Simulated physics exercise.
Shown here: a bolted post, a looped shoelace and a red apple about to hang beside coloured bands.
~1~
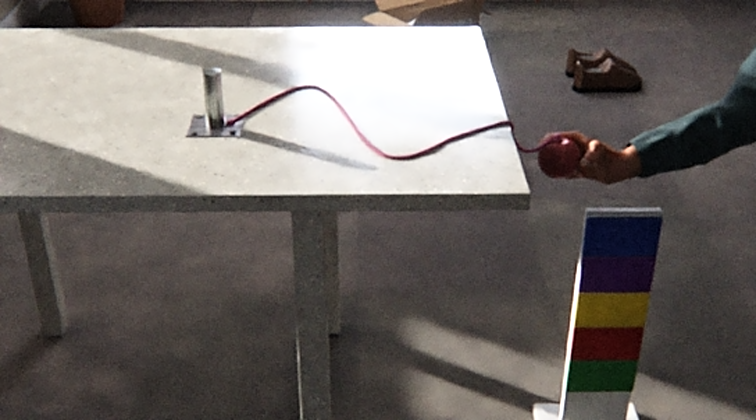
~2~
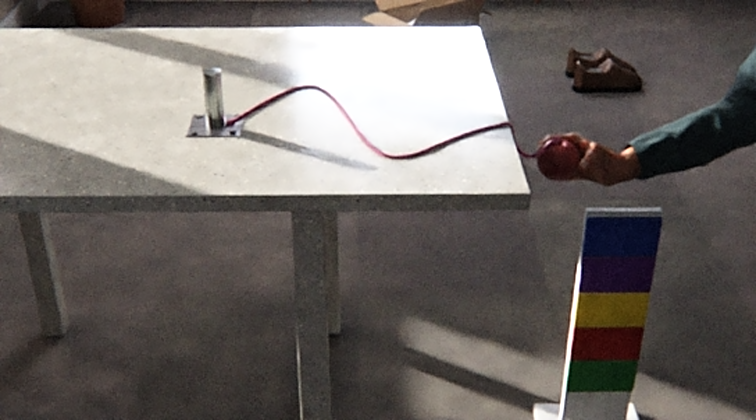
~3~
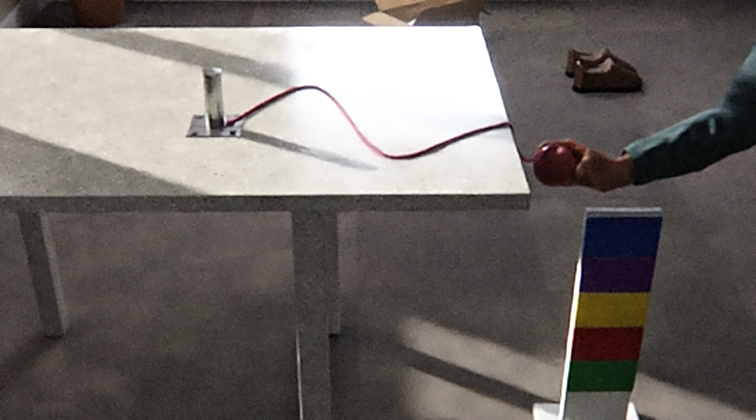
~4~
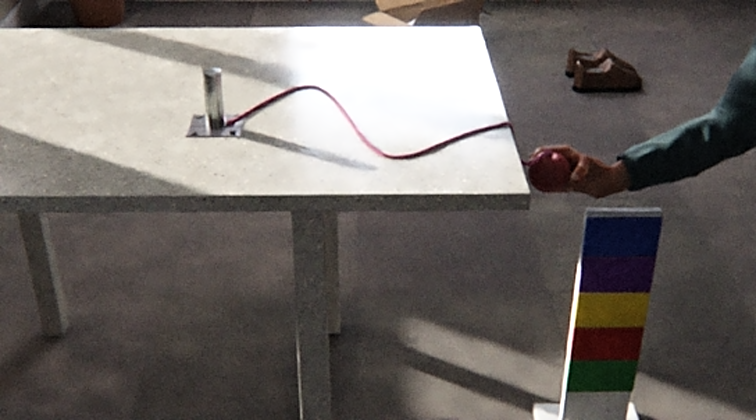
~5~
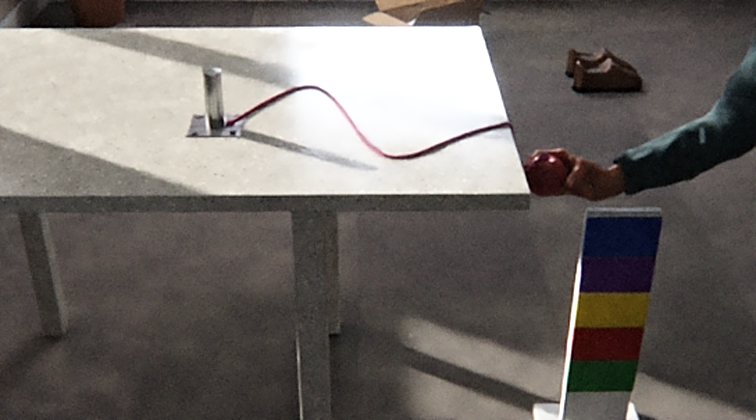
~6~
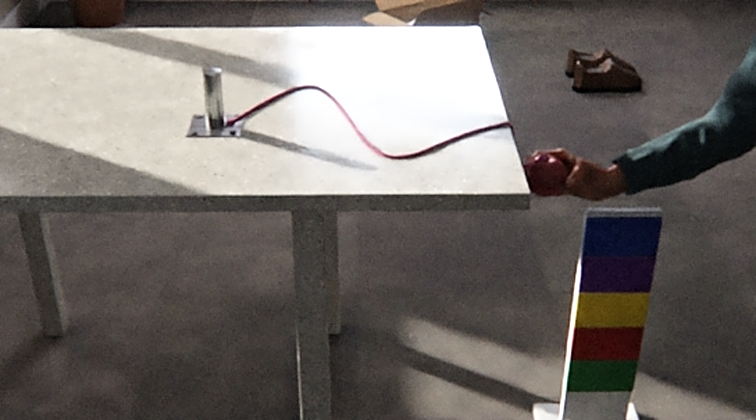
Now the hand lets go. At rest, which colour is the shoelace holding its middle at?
Red.
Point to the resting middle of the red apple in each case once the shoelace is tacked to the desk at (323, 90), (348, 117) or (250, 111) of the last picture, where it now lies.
Estimated pixels in sequence: (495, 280), (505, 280) and (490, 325).
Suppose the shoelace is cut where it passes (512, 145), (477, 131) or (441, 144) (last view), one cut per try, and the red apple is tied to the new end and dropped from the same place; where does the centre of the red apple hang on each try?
Try 1: (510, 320); try 2: (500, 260); try 3: (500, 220).
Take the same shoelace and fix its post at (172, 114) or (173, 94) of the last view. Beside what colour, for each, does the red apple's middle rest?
First try: Yellow; second try: Yellow.
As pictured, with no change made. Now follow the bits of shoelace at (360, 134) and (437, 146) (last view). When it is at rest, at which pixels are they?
At (487, 111), then (500, 190).
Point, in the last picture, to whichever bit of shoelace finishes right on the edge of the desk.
Look close to (368, 144) - that's the one.
Early on, apple near (490, 300); level with yellow.
Midway, apple near (494, 335); level with red.
Finally, apple near (485, 337); level with red. The red one.
